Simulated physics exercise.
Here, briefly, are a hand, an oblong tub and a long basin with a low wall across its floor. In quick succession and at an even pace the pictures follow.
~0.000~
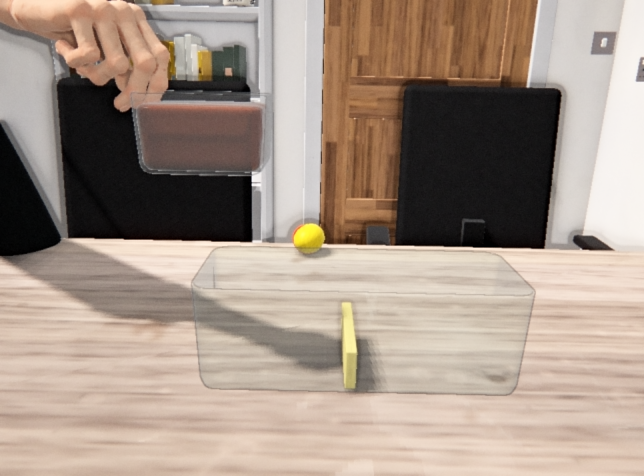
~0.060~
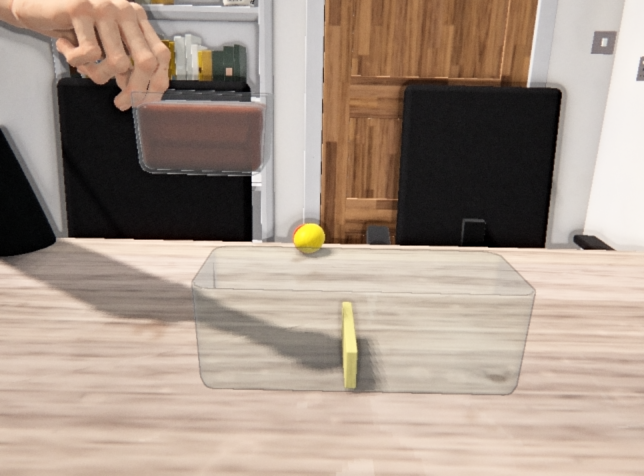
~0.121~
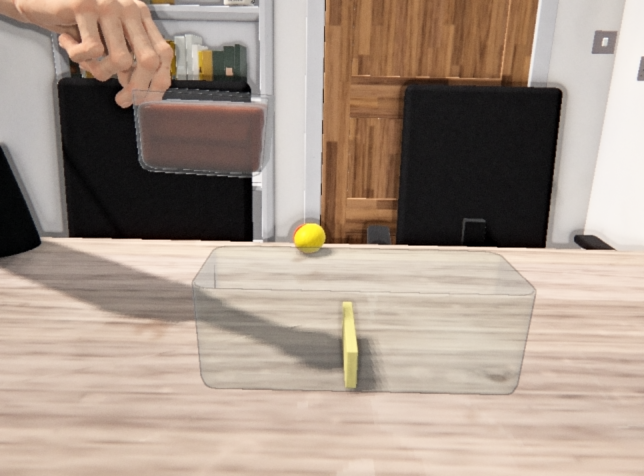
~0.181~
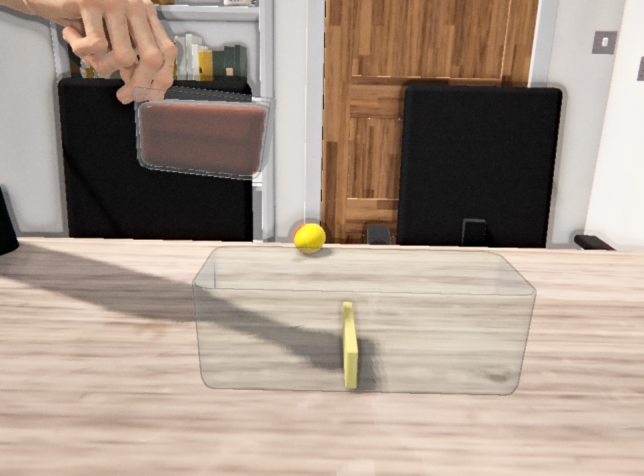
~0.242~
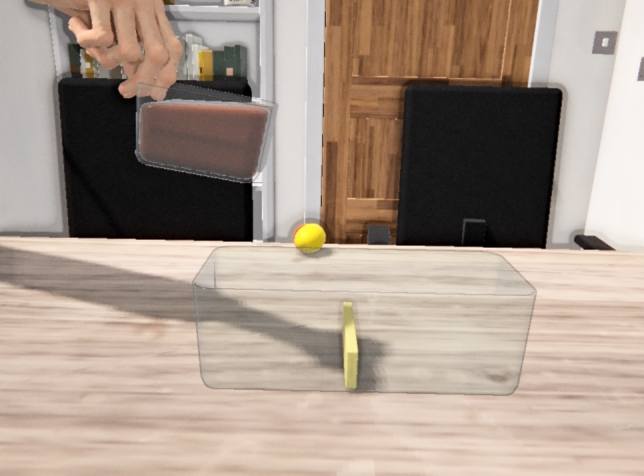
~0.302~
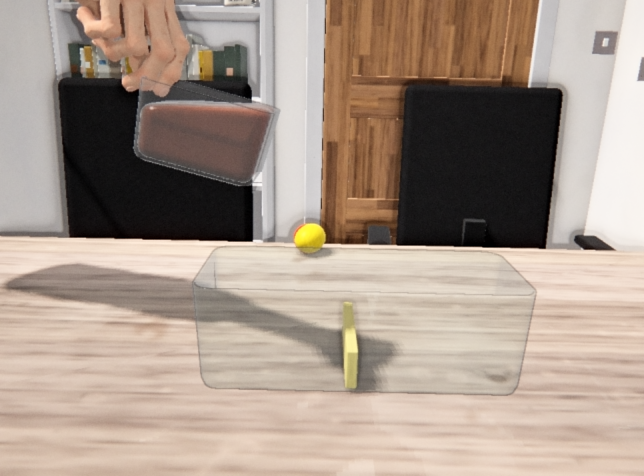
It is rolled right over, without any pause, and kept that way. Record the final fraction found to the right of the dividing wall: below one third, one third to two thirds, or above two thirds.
Final fraction right of the wall: One third to two thirds.
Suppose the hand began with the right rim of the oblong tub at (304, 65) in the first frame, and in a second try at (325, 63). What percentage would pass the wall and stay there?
You'd get around 70 per cent and then around 85 per cent.
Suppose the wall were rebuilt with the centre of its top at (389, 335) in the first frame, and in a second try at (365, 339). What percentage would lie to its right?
In order, near 10 and 25 in a hundred.
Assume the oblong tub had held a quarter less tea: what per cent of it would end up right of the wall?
Near 15 parts in a hundred.
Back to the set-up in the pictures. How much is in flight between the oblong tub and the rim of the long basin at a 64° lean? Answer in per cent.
Roughly 30 per cent.
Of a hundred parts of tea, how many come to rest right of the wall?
It comes to some 40 per cent.
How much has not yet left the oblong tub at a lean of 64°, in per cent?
Near 50 in a hundred still remains.
A moment on, the oblong tub is tipped part way and 52 per cent is still to pour, 11 is left of the wall and 5 right of it.
Next, the oblong tub is tipped on its side and 12 per cent is still to pour, 38 is left of the wall and 41 right of it.
Then the oblong tub is tipped on its side and 1 per cent is still to pour, 54 is left of the wall and 42 right of it.
Later the oblong tub is tipped on its side and 0 per cent is still to pour, 57 is left of the wall and 42 right of it.
Finally, 57 per cent lies left of the wall, 42 right of it and 1 outside.
